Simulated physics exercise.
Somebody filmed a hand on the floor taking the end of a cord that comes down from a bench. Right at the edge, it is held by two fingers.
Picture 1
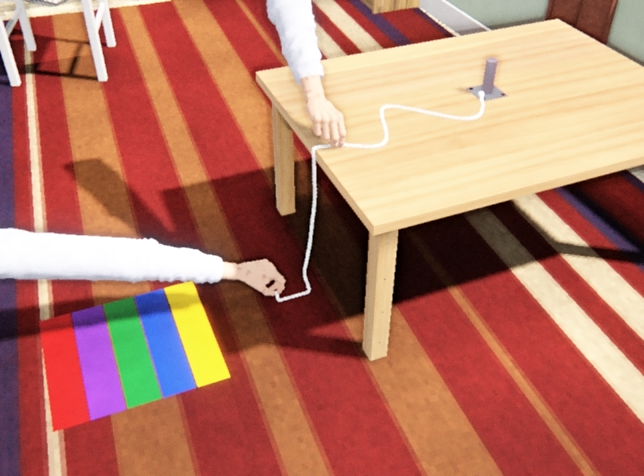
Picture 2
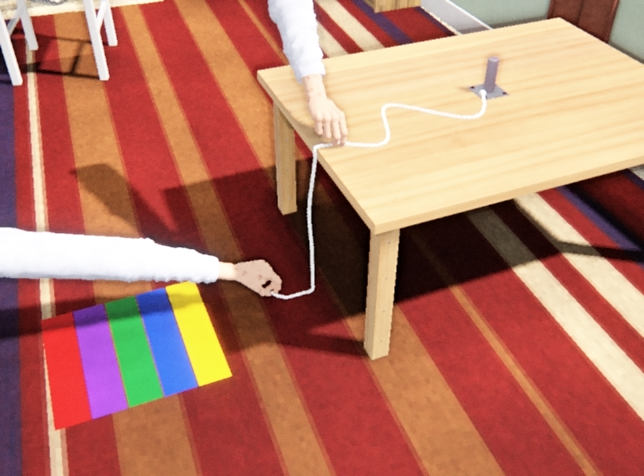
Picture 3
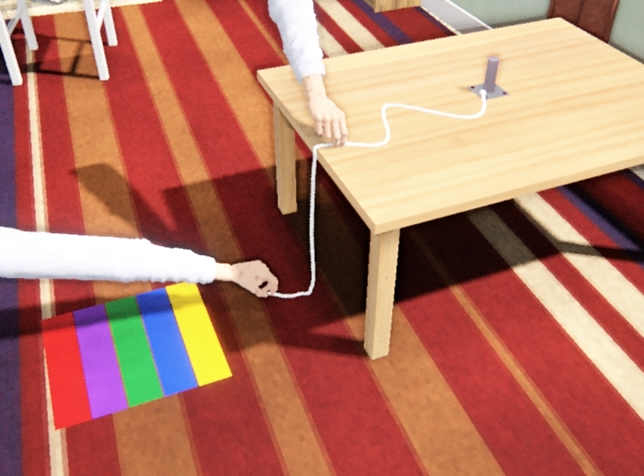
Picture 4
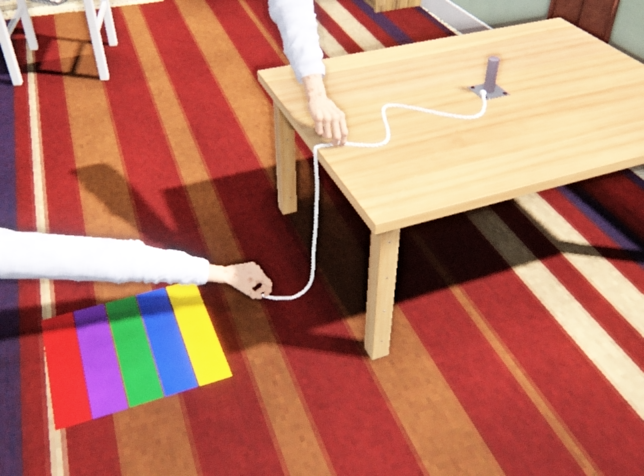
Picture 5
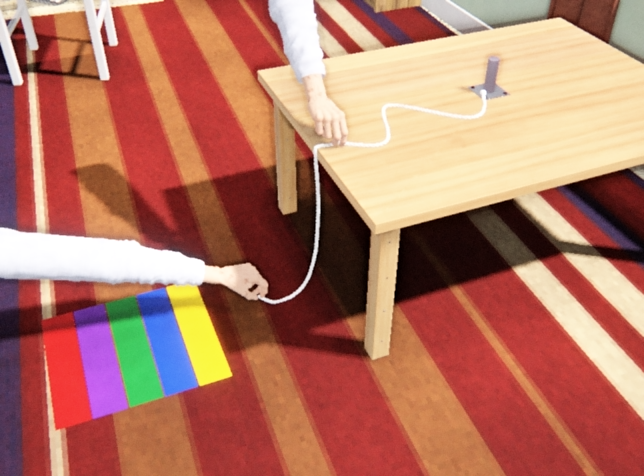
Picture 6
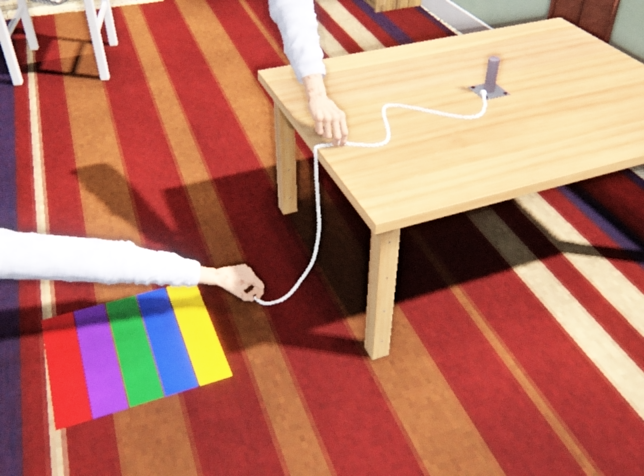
At first, a white cord runs across a wooden table and down over its edge, where one hand pins it, while another hand near the floor grips its end beside a multicoloured striped sheet. The lower hand then shifts slightly left, drawing the hanging cord from a sharp bend into a smoother curve.
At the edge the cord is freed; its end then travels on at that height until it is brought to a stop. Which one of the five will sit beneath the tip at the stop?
The red strip will.
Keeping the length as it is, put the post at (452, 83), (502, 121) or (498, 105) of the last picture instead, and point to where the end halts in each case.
Places per try: (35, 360); (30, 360); (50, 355).
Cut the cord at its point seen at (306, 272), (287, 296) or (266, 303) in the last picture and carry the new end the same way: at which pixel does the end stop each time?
Taking them in turn, it's about (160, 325), then about (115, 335), and finally about (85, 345).
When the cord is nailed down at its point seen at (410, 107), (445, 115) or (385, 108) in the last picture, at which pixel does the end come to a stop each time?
The three spots are (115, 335), (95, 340) and (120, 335), in that order.
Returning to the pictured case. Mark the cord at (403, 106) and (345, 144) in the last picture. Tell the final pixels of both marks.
At (376, 123), then (263, 180).
Soon after, end near (132, 332); over green.
After that, end near (89, 344); over purple.
At the stop, end near (62, 351); over red. The red one.
